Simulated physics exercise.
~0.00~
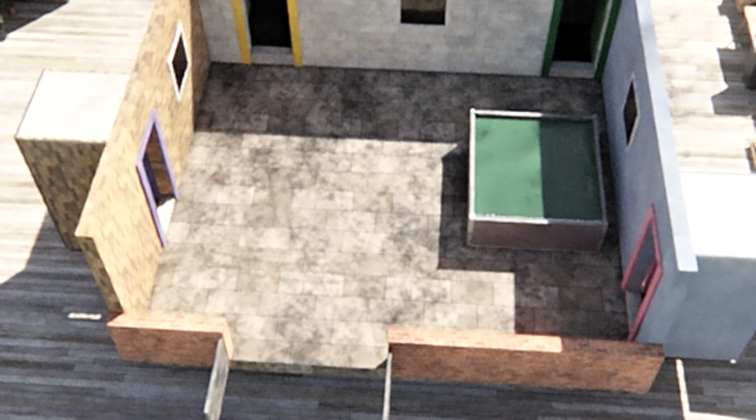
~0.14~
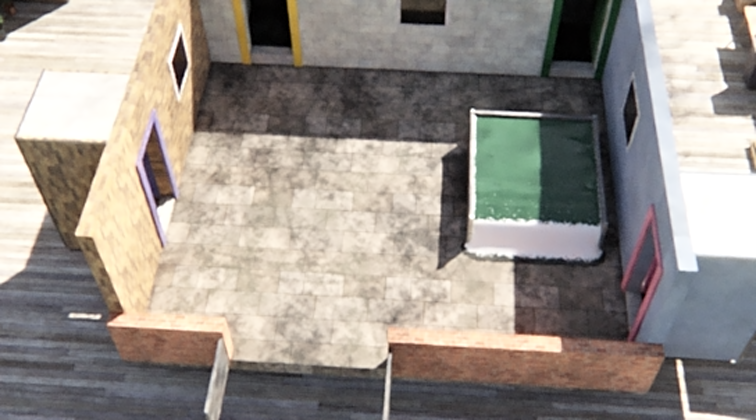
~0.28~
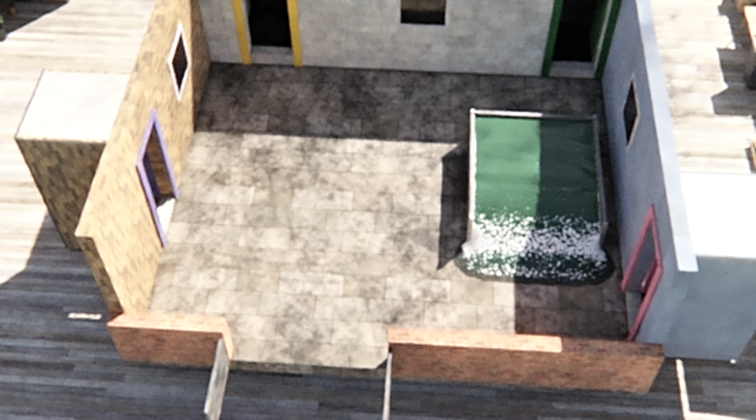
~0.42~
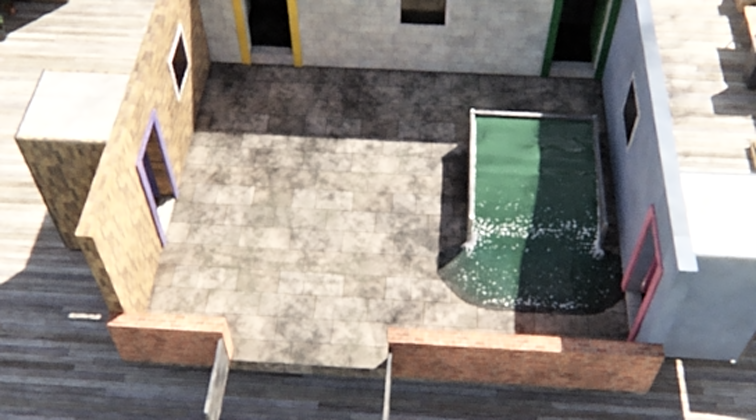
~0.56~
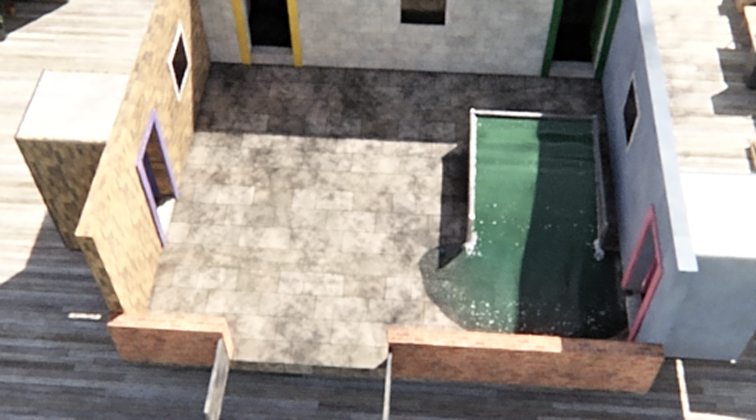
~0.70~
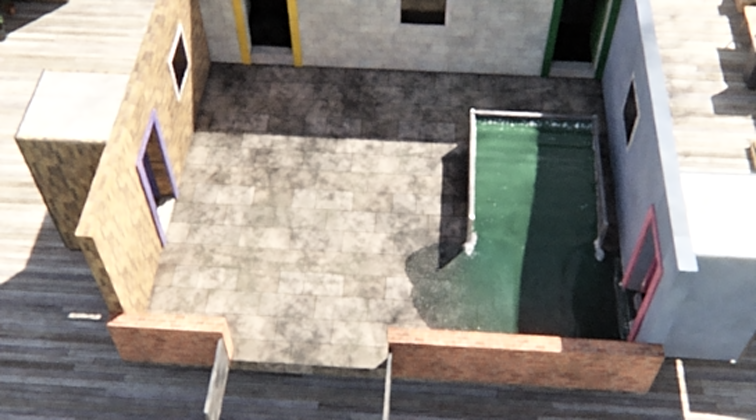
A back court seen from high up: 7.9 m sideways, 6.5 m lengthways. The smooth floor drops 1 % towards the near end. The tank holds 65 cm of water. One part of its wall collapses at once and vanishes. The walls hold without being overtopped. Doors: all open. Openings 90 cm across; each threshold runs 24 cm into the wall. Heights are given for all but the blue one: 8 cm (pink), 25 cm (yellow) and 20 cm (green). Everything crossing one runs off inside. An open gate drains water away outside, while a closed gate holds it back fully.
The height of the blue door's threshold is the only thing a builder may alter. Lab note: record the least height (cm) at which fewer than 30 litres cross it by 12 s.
Least height: 8.5 cm.
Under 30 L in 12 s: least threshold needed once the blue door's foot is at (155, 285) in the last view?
It needs about 11.5 cm.
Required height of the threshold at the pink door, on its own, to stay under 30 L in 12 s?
The pink door needs around 31 cm.
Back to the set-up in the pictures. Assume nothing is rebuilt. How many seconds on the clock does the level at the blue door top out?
Peak: Close to 4.5 s.
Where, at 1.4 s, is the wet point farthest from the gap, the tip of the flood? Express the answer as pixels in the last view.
(373, 354).
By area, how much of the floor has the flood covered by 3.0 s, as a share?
Roughly 30 percent of the floor is wet.
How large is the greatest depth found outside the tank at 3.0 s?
Roughly 36 cm.
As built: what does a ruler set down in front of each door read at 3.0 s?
In cm: Blue 0, pink 30, yellow 0, green 0.
After 1.4 s water covers 20 % of the floor, deepest (50 cm) near (624, 370); it has not reached the blue door.
After 3.0 s water covers 30 % of the floor, deepest (36 cm) near (613, 369); it has not reached the blue door.
After 12.0 s water covers 95 % of the floor, deepest (8 cm) near (139, 340); 5 cm at the blue door, 36 litres in over its 8 cm threshold.
At the blue door as built, the water arrived by 4.0 s and peaked near 14 cm at 4.6 s.
Run again over the same 12 s with other heights there, 43 litres in over 7.5 cm, 15 litres over 10 cm. The limit of 30 litres is kept from about 8.5 cm up.
